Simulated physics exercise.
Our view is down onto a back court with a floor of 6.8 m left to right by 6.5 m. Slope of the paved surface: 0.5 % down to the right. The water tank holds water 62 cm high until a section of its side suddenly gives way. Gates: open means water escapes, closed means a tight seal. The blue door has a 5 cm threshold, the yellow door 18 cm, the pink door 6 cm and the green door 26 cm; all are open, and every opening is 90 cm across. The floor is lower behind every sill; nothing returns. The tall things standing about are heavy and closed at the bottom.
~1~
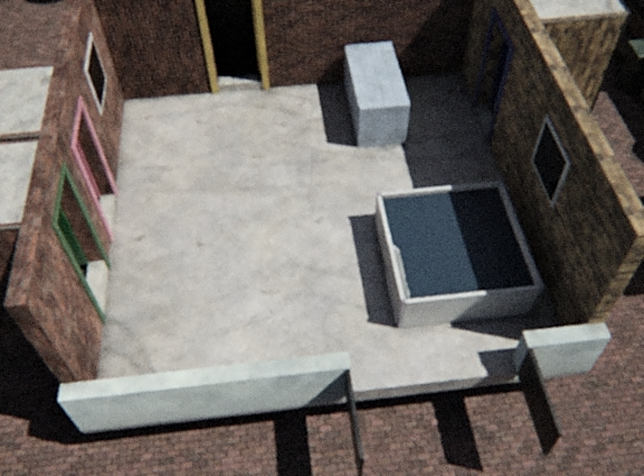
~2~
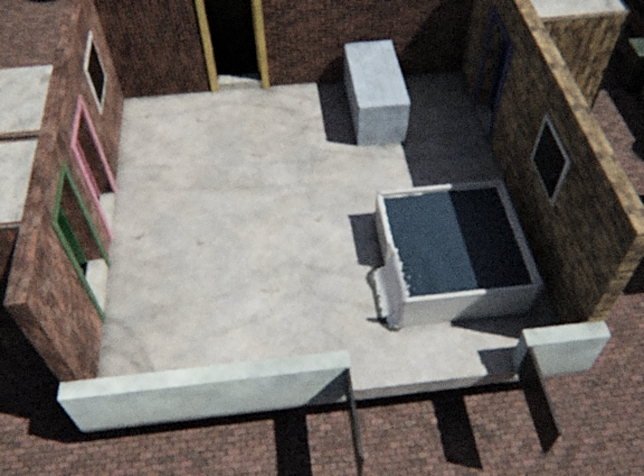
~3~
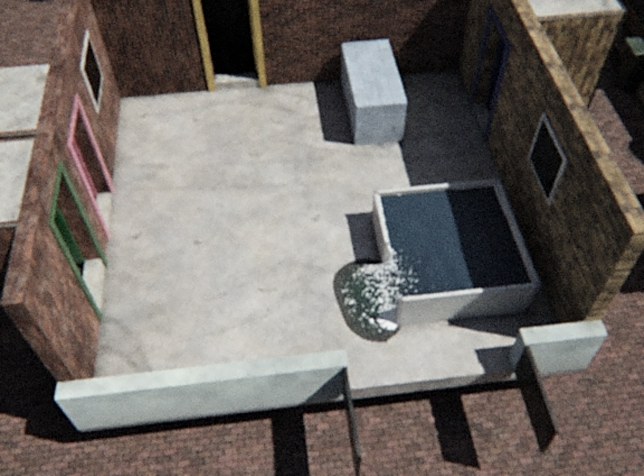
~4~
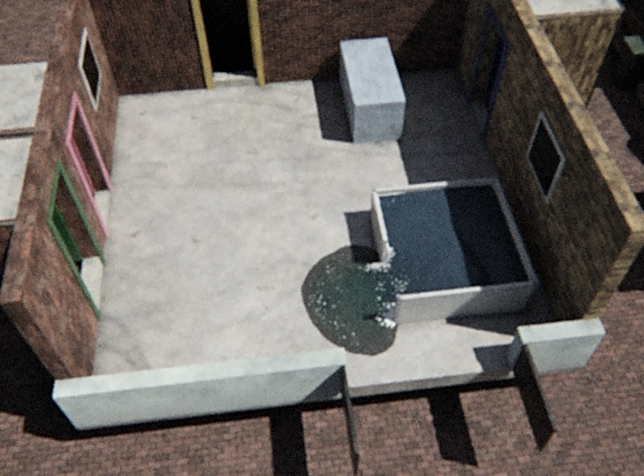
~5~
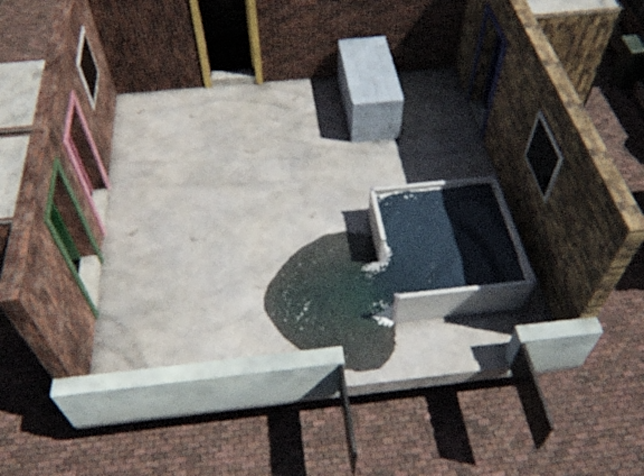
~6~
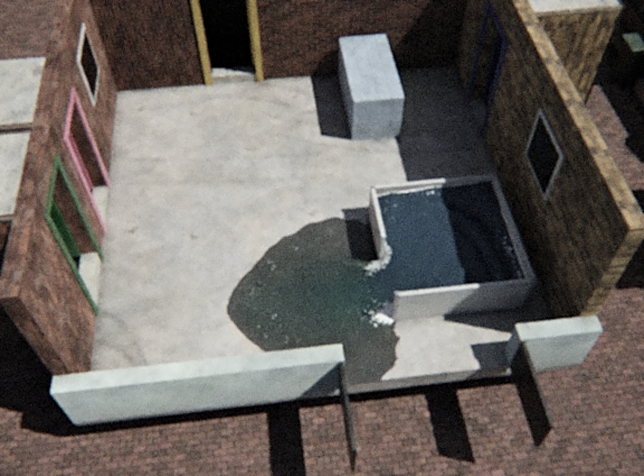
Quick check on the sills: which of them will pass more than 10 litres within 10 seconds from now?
In the end the blue door will see an amount within the limit come in, the yellow door will see an amount within the limit come in, the pink door will see too much water come in, the green door will see an amount within the limit come in.
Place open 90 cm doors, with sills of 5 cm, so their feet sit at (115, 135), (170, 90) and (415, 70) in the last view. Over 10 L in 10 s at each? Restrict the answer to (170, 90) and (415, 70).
First door beyond the limit, second door short of the limit.
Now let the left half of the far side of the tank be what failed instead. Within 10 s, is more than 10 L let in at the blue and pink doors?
With respect to that limit, blue ends up outside it, pink ends up inside it.
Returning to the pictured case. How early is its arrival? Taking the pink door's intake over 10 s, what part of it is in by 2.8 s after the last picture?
Around 40 percent.
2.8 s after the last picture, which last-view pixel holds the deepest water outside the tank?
Close to (143, 356).
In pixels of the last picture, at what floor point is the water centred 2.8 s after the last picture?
Centre: Approx. (302, 274) px.
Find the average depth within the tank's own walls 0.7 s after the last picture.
44 cm.
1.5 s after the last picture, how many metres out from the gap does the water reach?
4.8 m.
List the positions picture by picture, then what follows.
The water tank at (455, 241) is whole and still, 62 cm deep, in the first frame.
Water pours out at (396, 289) and has run 0.5 m, to (392, 325); typically 5 cm deep outside, 62 cm at the water tank's back, in the second frame.
Water pours out at (393, 289) and has run 0.9 m, to (341, 276); typically 9 cm deep outside, 62 cm at the water tank's back, in the third frame.
Water pours out at (391, 287) and has run 1.3 m, to (307, 291); typically 7 cm deep outside, 62 cm at the water tank's back, in the fourth frame.
The front is at (271, 293), 1.8 m from the gap at (389, 286); 3.0 m2 of floor is under water; 62 cm left at the back of the water tank, in the fifth frame.
Water pours out at (389, 284) and has run 2.4 m, to (237, 318); typically 4 cm deep outside, 57 cm at the water tank's back, in the sixth frame.
Then, 0.7 s after the last picture water covers 25 % of the floor and is deepest (34 cm) near (381, 299); blue door not reached, yellow door not reached, pink door not reached, green door not reached.
Then, 1.5 s after the last picture water covers 35 % of the floor and is deepest (36 cm) near (103, 383); blue door not reached, yellow door not reached, pink door not reached, green door 18 cm at the sill, 0 L in.
Then, 2.8 s after the last picture water covers 40 % of the floor and is deepest (25 cm) near (143, 356); blue door not reached, yellow door not reached, pink door 11 cm at the sill, 10 L in, green door 17 cm at the sill, 0 L in.
Then, 5.3 s after the last picture water covers 60 % of the floor and is deepest (16 cm) near (173, 93); blue door not reached, yellow door 13 cm at the sill, 0 L in, pink door 8 cm at the sill, 23 L in, green door 12 cm at the sill, 0 L in.
Then, 9.3 s after the last picture water covers 80 % of the floor and is deepest (15 cm) near (329, 93); blue door 2 cm at the sill, 0 L in, yellow door 8 cm at the sill, 0 L in, pink door 5 cm at the sill, 25 L in, green door 7 cm at the sill, 0 L in.
